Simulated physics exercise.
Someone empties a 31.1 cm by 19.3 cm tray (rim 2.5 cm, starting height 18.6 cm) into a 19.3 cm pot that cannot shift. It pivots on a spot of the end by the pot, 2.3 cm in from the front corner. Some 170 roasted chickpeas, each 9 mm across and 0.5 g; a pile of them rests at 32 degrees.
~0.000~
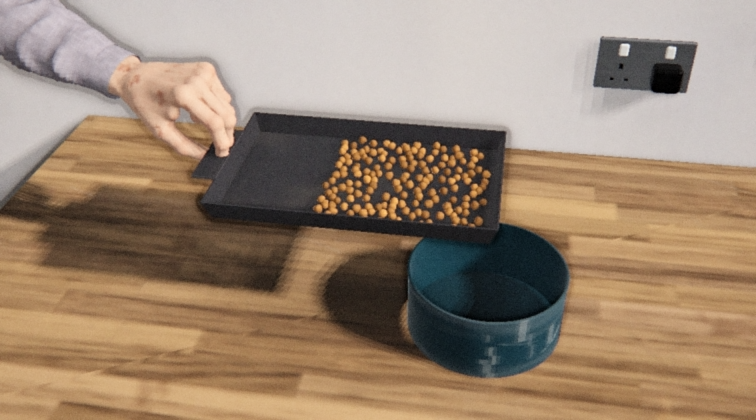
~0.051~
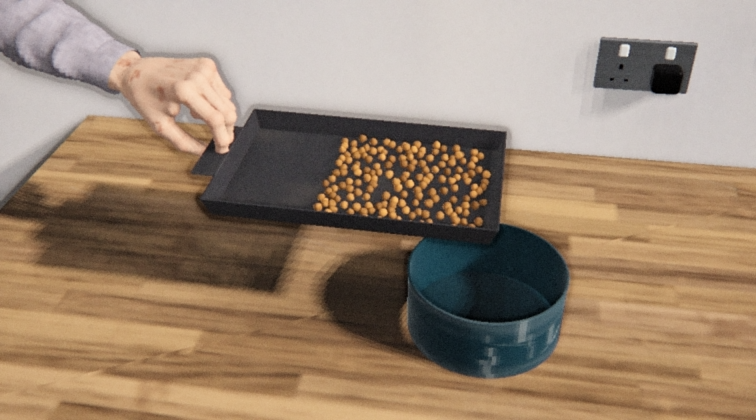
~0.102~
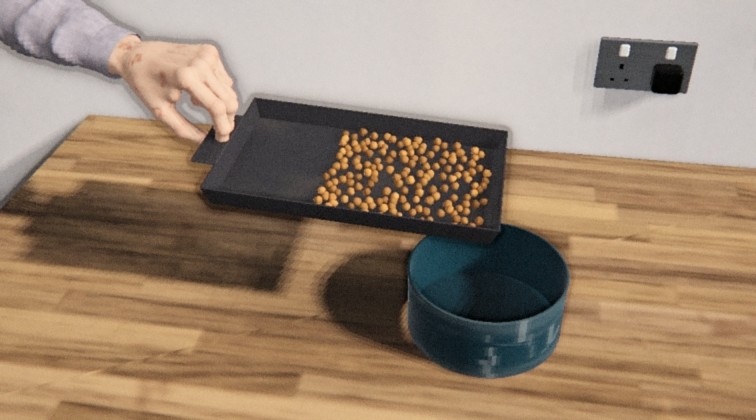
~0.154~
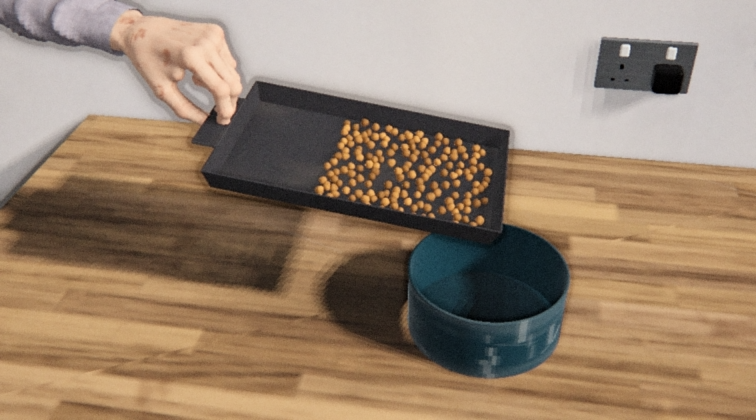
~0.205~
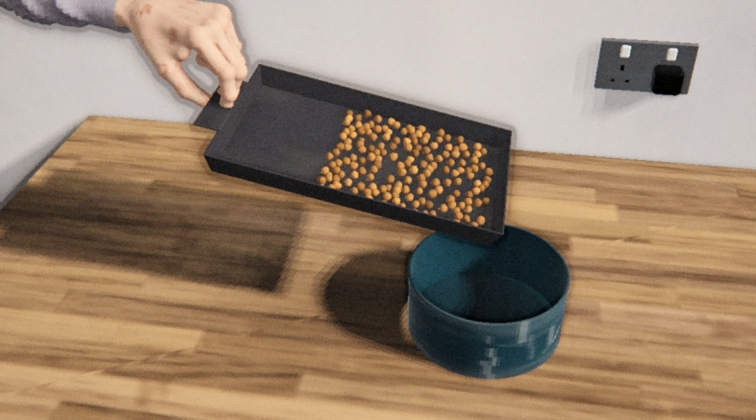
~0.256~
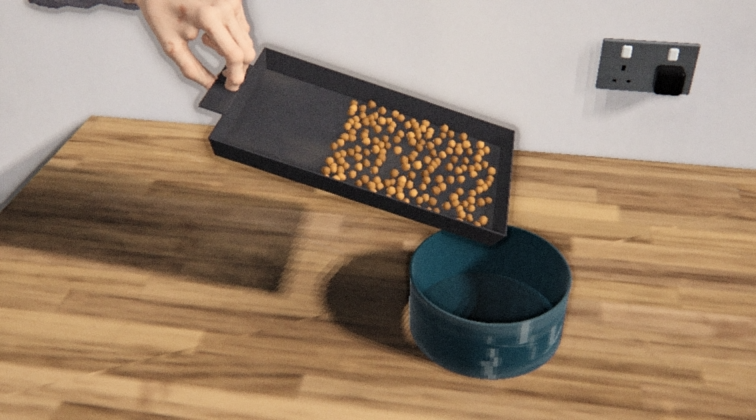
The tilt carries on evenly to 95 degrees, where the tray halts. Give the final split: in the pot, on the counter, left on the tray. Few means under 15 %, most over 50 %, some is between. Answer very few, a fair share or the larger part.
Pot the larger part, counter a fair share, tray very few.
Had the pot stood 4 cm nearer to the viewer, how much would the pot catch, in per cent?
Then about 60 per cent.
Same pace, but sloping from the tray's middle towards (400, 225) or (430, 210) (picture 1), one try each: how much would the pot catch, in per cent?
About 5 and 30 per cent.
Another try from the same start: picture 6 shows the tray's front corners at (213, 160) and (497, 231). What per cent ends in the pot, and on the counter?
Pot 20, counter 80.
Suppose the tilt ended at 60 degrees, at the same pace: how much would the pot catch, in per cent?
In that case some 0 per cent.
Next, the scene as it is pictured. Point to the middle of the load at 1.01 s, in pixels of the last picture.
Near (504, 177).
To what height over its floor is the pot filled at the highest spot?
Roughly 2.0 cm.
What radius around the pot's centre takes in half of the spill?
Roughly 18 cm.
Then, at 0.71 s, tilt 54 degrees; the tray holds 100 %, the pot 0 %.
After 1.01 s, tilt 79 degrees; the tray holds 95 %, the pot 0 %.
After 1.41 s, tilt 95 degrees; the tray holds 15 %, the pot 20 %.
In the end, at 2.7 s, pot 60 %, counter 40 %, tray 0 %.
